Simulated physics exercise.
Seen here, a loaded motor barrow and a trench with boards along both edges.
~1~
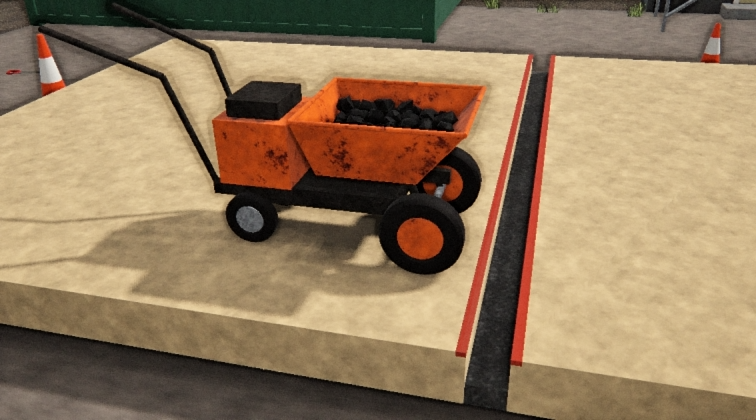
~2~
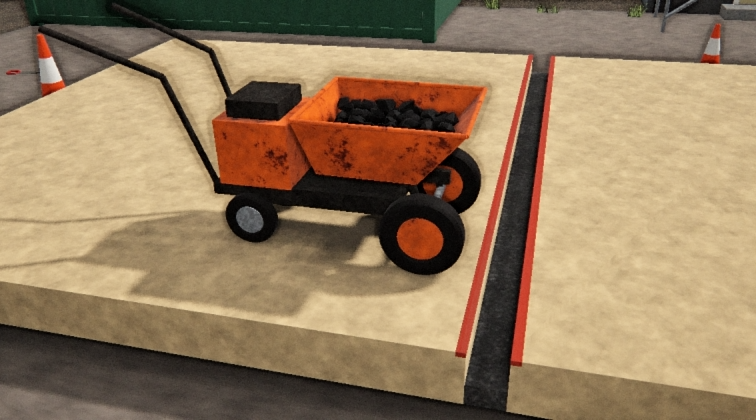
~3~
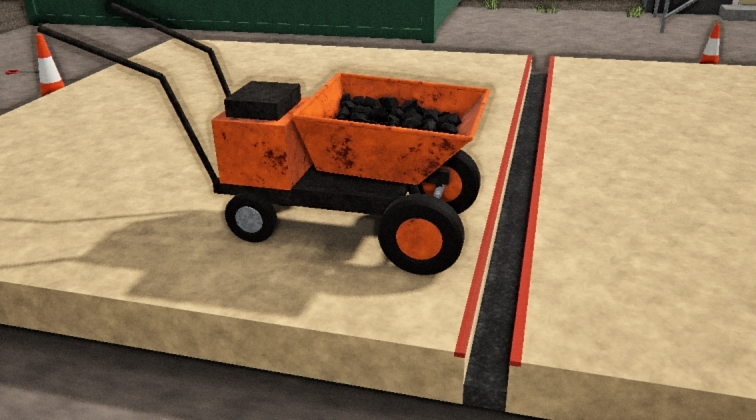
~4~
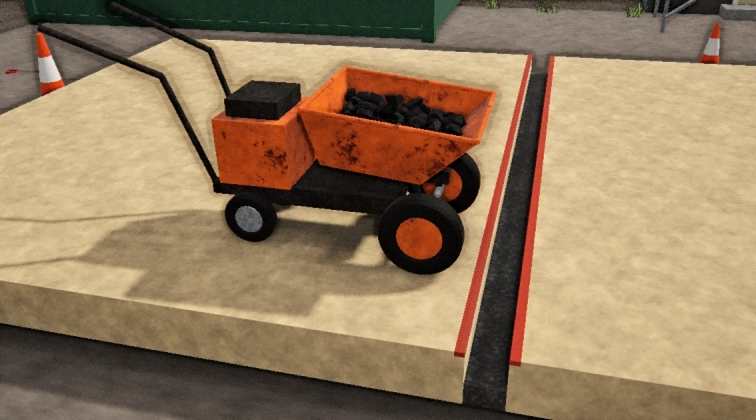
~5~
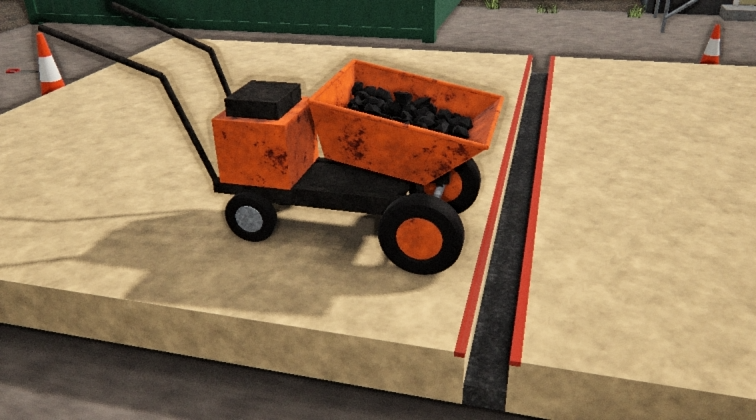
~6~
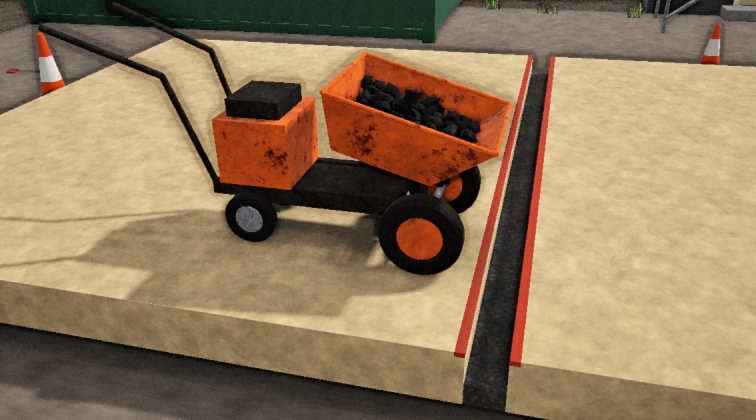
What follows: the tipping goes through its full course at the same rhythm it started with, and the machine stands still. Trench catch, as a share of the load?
The minority.
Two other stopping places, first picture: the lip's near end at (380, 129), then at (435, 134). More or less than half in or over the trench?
A majority at the first place, then a minority at the second.
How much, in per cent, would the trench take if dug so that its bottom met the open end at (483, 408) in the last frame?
0 %.
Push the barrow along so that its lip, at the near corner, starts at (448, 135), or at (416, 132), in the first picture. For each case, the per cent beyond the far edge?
First spot: 80 %, second spot: 40 %.
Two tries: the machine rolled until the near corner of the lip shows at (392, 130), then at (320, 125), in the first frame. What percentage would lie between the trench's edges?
It works out to 70 per cent in the first case and 20 per cent in the second.
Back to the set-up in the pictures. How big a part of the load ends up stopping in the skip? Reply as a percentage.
I reckon some 20 percent.
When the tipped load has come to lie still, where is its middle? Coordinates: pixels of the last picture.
About (589, 250).
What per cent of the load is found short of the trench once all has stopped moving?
0 percent.
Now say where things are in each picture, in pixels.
Lip of the skip near (465, 136), level; top of the load near (394, 117), lumps of coal; first edge of the trench near (471, 308); far edge near (522, 315), the trench under half as wide as the skip, and about as deep as wide, in the first frame.
Lip of the skip near (466, 137), level; top of the load near (395, 117), in the second frame.
Lip of the skip near (470, 139), tipped barely; top of the load near (381, 115), in the third frame.
Lip of the skip near (477, 142), tipped a little; top of the load near (365, 116), in the fourth frame.
Lip of the skip near (486, 148), tipped a little; top of the load near (372, 112), in the fifth frame.
Lip of the skip near (496, 155), tipped clearly; top of the load near (380, 97); first edge of the trench near (470, 308); far edge near (521, 315), in the sixth frame.
Shortly afterwards, skip tipped steeply; the whole lot in the skip.
Next, skip tipped right over; all but a few in the skip; a little beyond it.
Some moments later, skip tipped right over; near a quarter in the skip; the bulk beyond it.
In the end, skip tipped right over; near a quarter in the skip; only a few in or heaped over the trench; the bulk beyond it.
